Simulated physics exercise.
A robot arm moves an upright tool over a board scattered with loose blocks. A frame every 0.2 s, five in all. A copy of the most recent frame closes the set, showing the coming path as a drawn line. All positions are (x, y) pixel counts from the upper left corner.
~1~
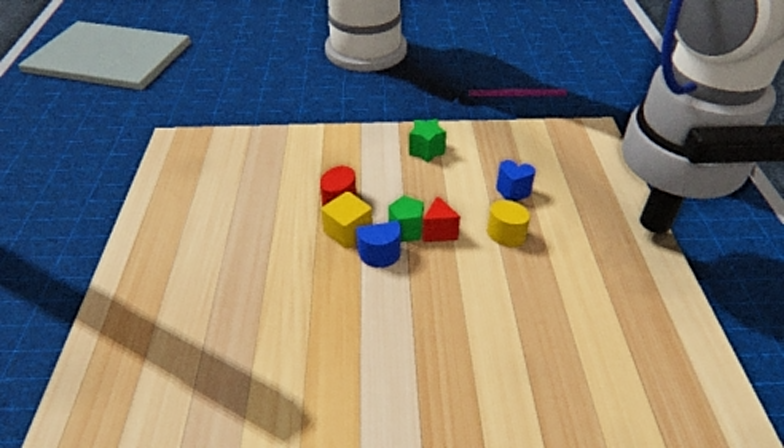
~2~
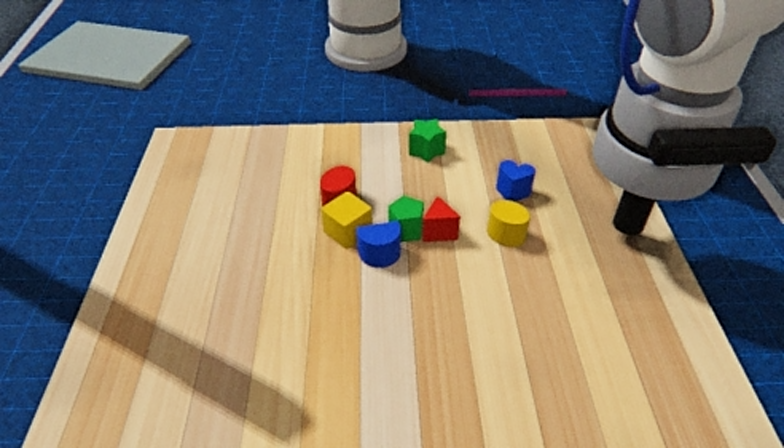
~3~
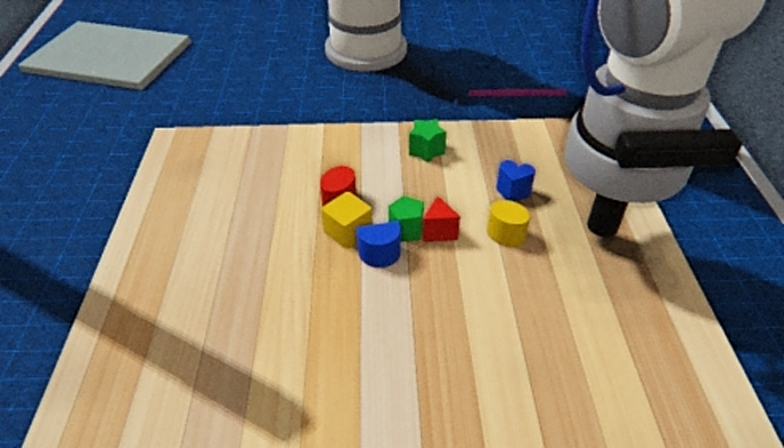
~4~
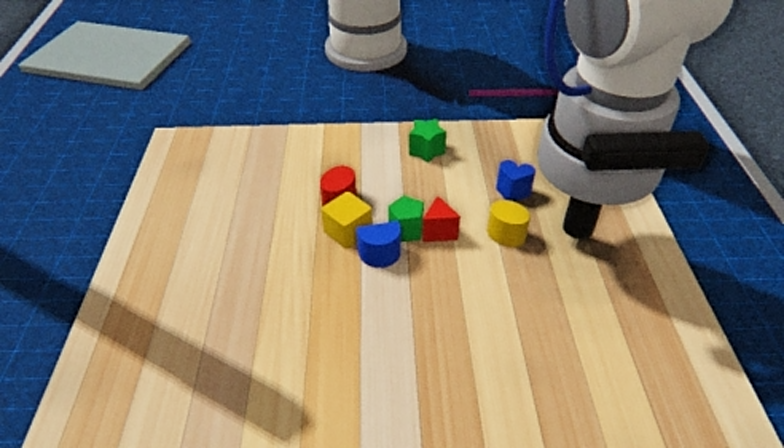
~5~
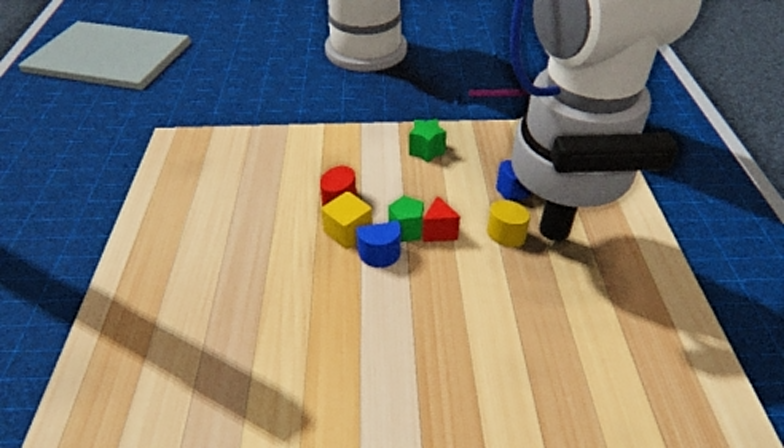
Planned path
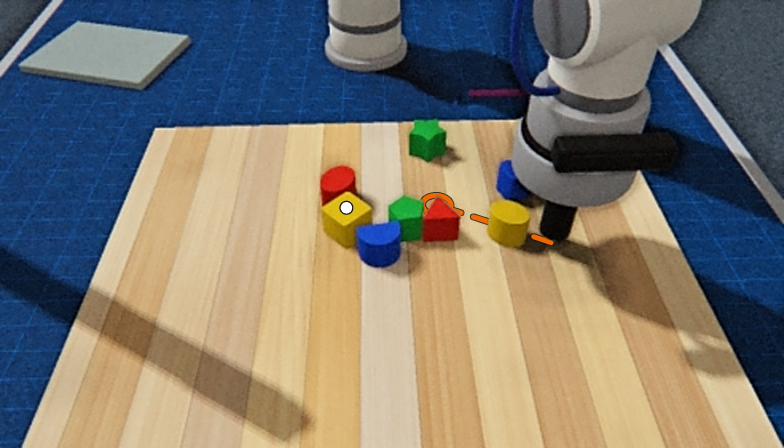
A white robot arm with a black upright tool stands over the right side of a striped wooden board on a blue floor, seen from above and in front. Red, yellow, green and blue blocks sit clustered near the middle, with a green star behind and a blue heart and yellow block to the right. The arm slides steadily left toward that yellow block, partly covering the heart, while the blocks and camera stay still.
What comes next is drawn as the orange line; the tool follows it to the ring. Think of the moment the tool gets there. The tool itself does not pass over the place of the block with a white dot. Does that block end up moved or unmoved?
Here the block with a white dot stays on its spot.
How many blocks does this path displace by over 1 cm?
Expect three or more.
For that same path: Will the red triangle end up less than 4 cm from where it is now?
My answer is yes.
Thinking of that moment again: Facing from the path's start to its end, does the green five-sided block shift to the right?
It seems not.
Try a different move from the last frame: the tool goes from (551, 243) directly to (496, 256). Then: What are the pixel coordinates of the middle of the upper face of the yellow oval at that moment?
The spot you're after is about (483, 210) in the image.
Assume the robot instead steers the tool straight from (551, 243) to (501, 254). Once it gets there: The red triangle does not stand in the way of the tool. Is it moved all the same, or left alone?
The red triangle keeps its place.
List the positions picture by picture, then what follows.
The first picture shows tip of the tool (655, 223), middles of tops, yellow square block (346, 208), green five-sided block (407, 207), red triangle (441, 210), yellow oval (510, 211).
The second picture shows tool (628, 225), nothing pushed.
The third picture shows tool (602, 227), nothing pushed.
The fourth picture shows tool (578, 229), nothing pushed.
The fifth picture shows tool (554, 231), yellow square block (346, 208), green five-sided block (407, 207), red triangle (441, 210), yellow oval (510, 211).
The line goes from (551, 243) directly to (437, 205); the dot is on the yellow square block.
What follows on the original path. One third of the way, tool (513, 217); yellow oval (480, 206), turned 15° anticlockwise.
Two thirds of the way, tool (474, 205); green five-sided block (396, 209), turned 15° clockwise; red triangle (421, 217); yellow oval (444, 202), turned 55° anticlockwise.
At the end, tool (438, 193); yellow square block unmoved; green five-sided block (388, 211), turned 20° clockwise; red triangle (415, 225), turned 15° anticlockwise; yellow oval (421, 201), turned 115° anticlockwise.
